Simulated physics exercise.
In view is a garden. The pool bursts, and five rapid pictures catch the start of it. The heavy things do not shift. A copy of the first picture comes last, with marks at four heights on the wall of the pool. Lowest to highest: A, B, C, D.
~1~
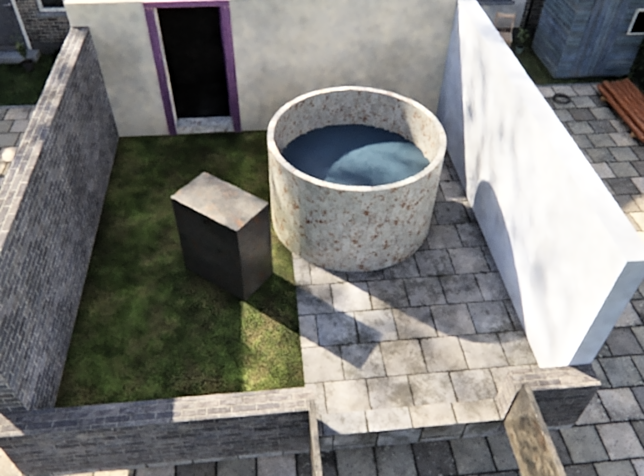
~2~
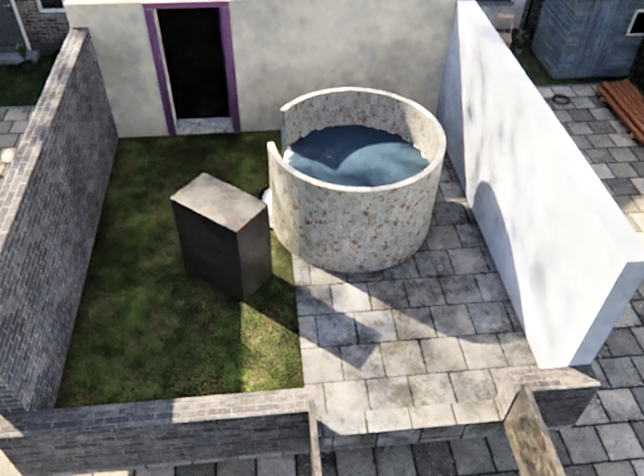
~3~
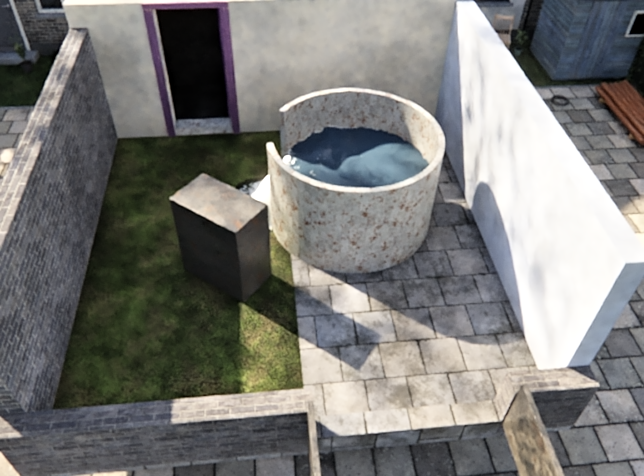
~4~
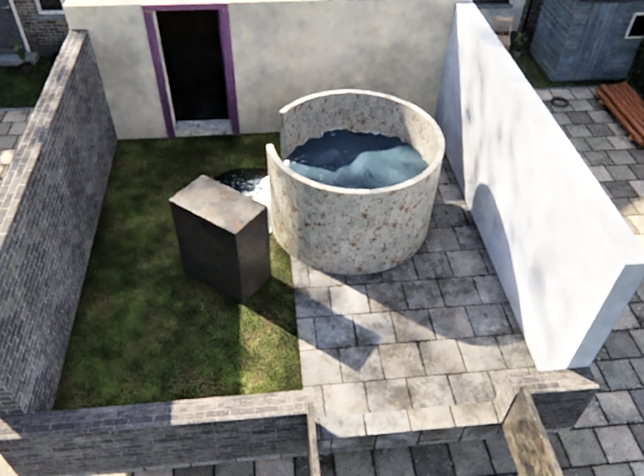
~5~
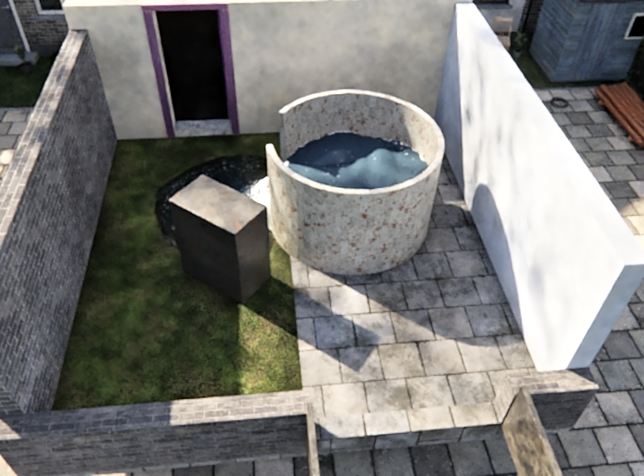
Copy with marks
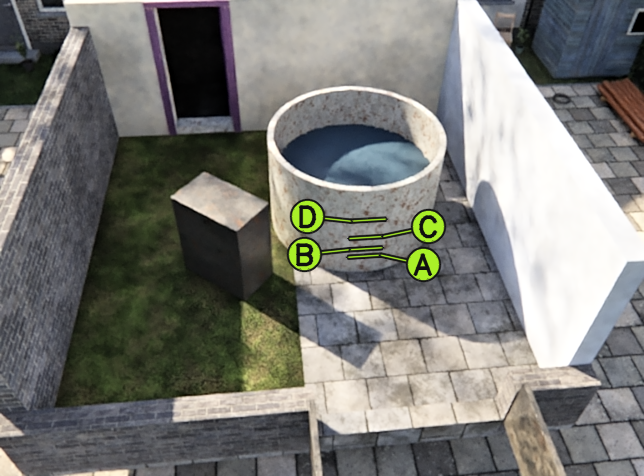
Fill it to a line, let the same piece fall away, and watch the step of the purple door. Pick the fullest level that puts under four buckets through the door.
C.
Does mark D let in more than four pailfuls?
Yes.
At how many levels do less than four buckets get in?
Three of the four.
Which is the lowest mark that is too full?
It is D.
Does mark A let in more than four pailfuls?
No, that is safe.
On the marked copy, A at (364, 256); B at (365, 248); C at (366, 237); D at (368, 220); from the bottom up A, B, C, D.
Choosing A, nothing gets over.
Choosing B, nothing gets over.
Choosing C, a splash gets over, under a bucket.
Choosing D, about 9 bucketfuls get in.
